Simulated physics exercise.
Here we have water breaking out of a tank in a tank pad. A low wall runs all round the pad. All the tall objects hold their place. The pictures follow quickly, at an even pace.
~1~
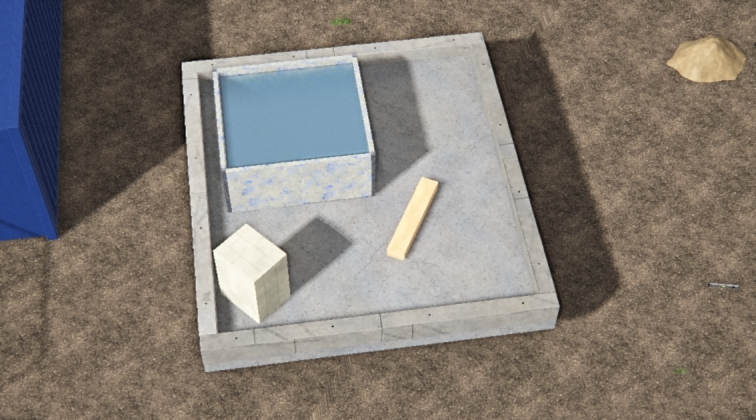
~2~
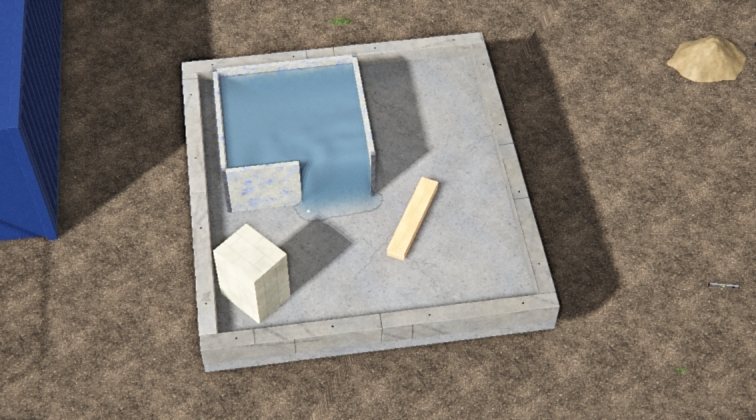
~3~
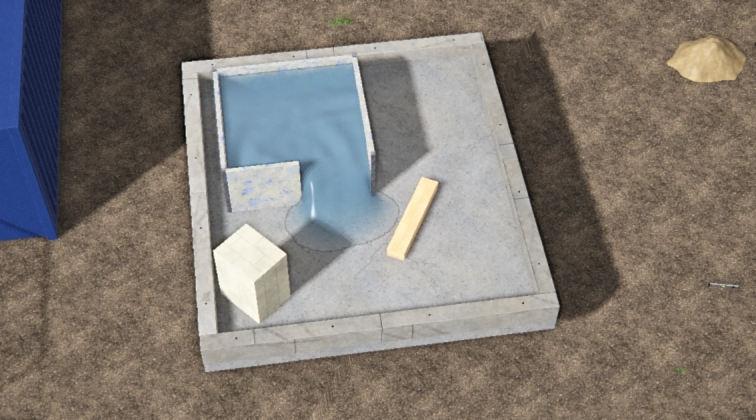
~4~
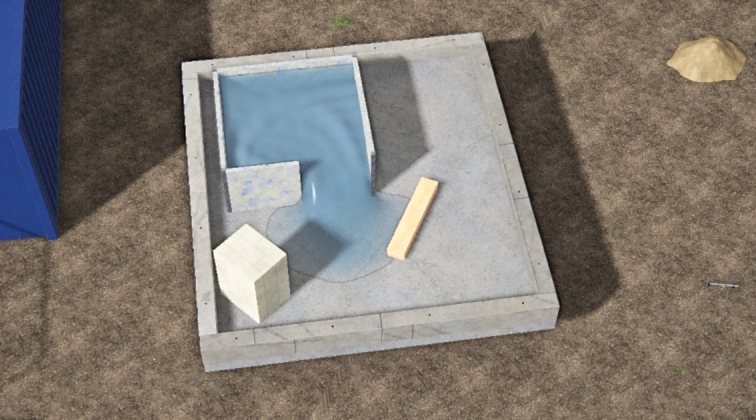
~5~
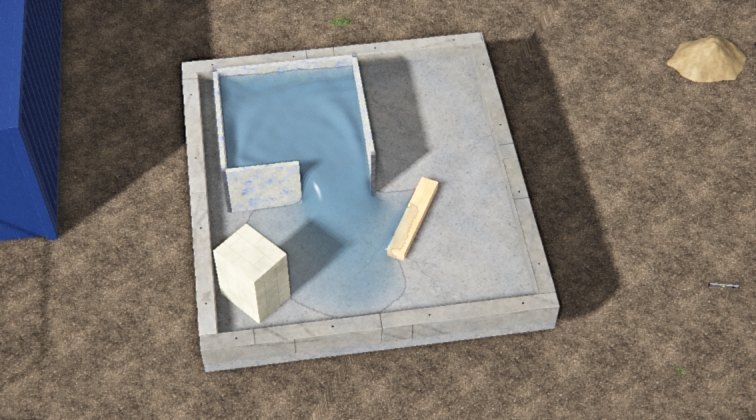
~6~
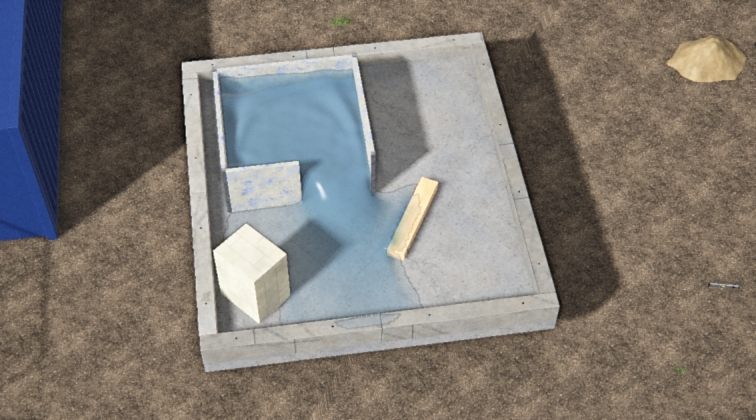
Water poured out through a gap in the front of the open tank and spread across the walled pad, passing between the pale block and the wooden plank and reaching the low front wall.
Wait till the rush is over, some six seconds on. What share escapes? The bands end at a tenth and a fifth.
It loses a tenth to a fifth.
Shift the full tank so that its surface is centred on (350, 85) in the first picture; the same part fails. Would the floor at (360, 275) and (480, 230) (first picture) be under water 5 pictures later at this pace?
In turn: Awash, awash.
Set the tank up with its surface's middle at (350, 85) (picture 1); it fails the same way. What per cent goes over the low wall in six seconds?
Near 10 in a hundred.
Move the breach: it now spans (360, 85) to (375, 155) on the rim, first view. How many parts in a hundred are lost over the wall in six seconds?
Close to 20 %.
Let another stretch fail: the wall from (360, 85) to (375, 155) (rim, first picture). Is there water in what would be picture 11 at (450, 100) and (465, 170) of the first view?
In that order: Under water, flooded.
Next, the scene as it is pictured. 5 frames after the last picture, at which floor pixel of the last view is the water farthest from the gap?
Roughly at (536, 303).
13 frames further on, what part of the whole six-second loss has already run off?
Near 60 in a hundred.
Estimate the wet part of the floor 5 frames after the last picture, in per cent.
Close to 45 %.
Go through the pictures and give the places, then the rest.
The first picture shows still water in the open tank at (292, 115).
In the second picture, water pours out at (336, 186) and has run to (379, 196).
In the third picture, water pours out at (336, 186) and has run to (320, 246).
In the fourth picture, water pours out at (336, 187) and has run to (328, 277).
In the fifth picture, water pours out at (336, 187) and has run to (369, 312).
In the sixth picture, water pours out at (336, 187) and has run to a hidden place.
A moment on, water covers 30 % of the floor; the low wall has let 0 % over.
Next, water covers 40 % of the floor; the low wall has let 1 % over.
Then, water covers 55 % of the floor; the low wall has let 9 % over.
Later, water covers 75 % of the floor; the low wall has let 14 % over.
In the end, water covers 80 % of the floor; the low wall has let 14 % over.
